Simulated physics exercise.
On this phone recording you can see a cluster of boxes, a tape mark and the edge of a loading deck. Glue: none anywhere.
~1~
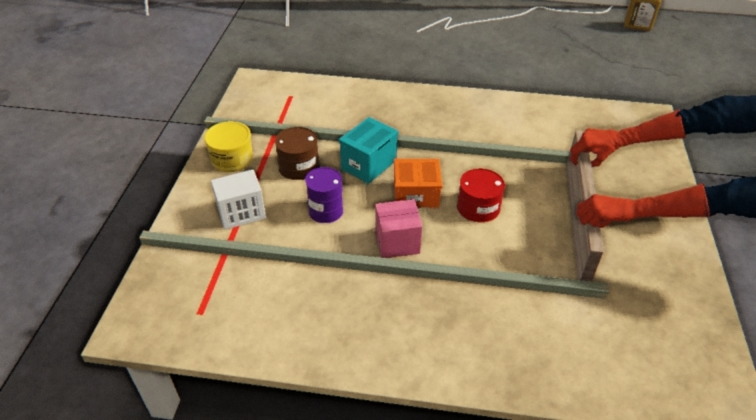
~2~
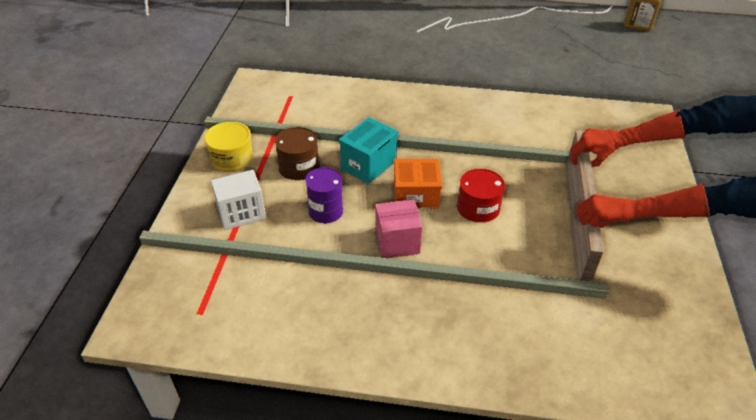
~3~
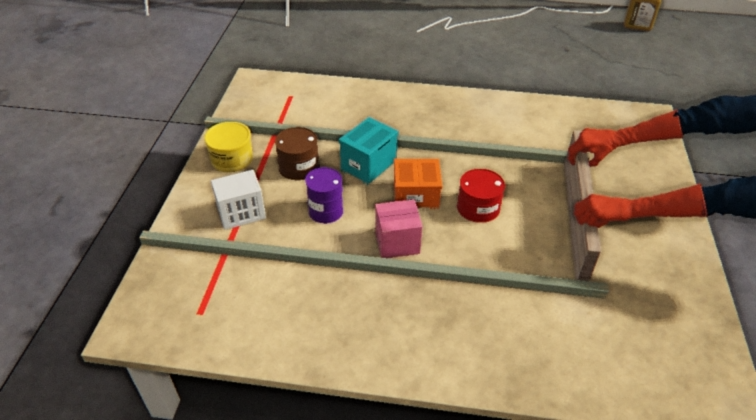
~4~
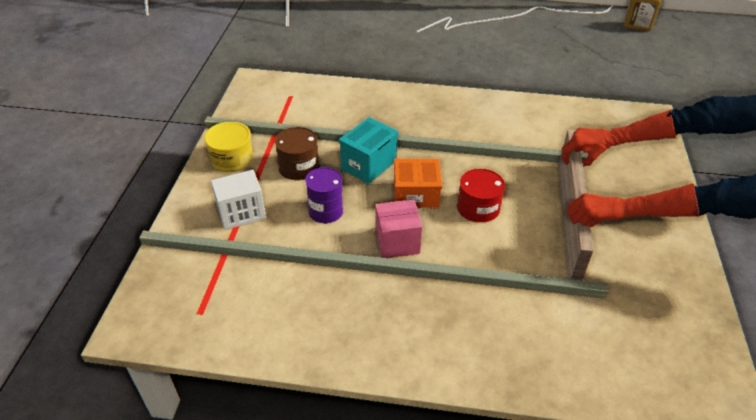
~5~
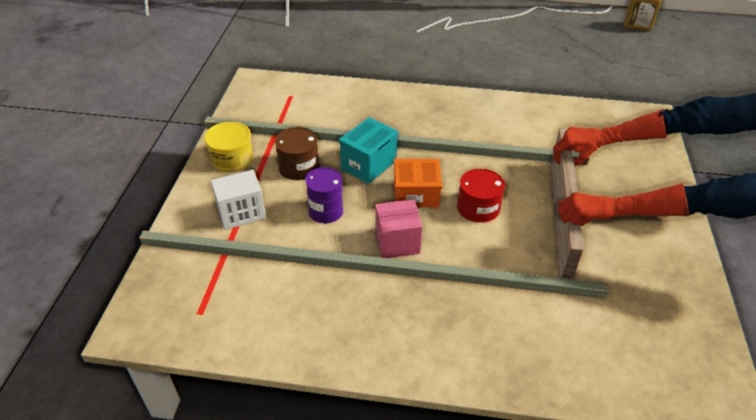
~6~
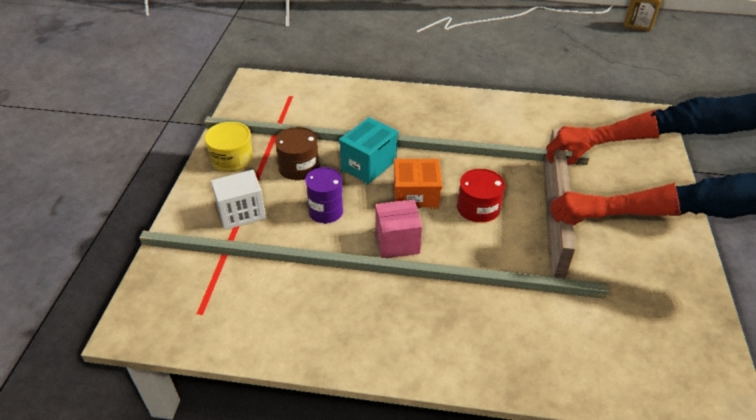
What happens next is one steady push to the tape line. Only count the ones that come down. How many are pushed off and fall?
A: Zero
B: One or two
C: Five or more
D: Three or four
The answer is B.
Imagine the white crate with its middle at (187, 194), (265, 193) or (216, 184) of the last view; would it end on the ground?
Place by place, it goes off the edge; is safe; is safe.
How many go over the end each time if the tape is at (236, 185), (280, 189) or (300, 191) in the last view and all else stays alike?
Ground tally per try: 3 / 1 / 0.
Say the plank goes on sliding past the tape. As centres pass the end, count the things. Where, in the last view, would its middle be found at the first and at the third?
The middle is near (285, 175) first and near (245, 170) after.
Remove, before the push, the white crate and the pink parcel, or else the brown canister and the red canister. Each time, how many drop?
Counts - first: 1; second: 0.
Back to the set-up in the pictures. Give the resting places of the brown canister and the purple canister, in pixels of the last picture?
You'll find the first one at (201, 136) and the second at (181, 195).
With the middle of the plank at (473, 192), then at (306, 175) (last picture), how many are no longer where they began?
The first number is 2, the next one 8.
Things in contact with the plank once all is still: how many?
That would be 4 of them.
Soon after, none off yet; yellow pail at rest near (230, 147); white crate at rest near (239, 200); brown canister at rest near (298, 154).
In the end, the number that fall off is one or two; gone, white crate and yellow pail.
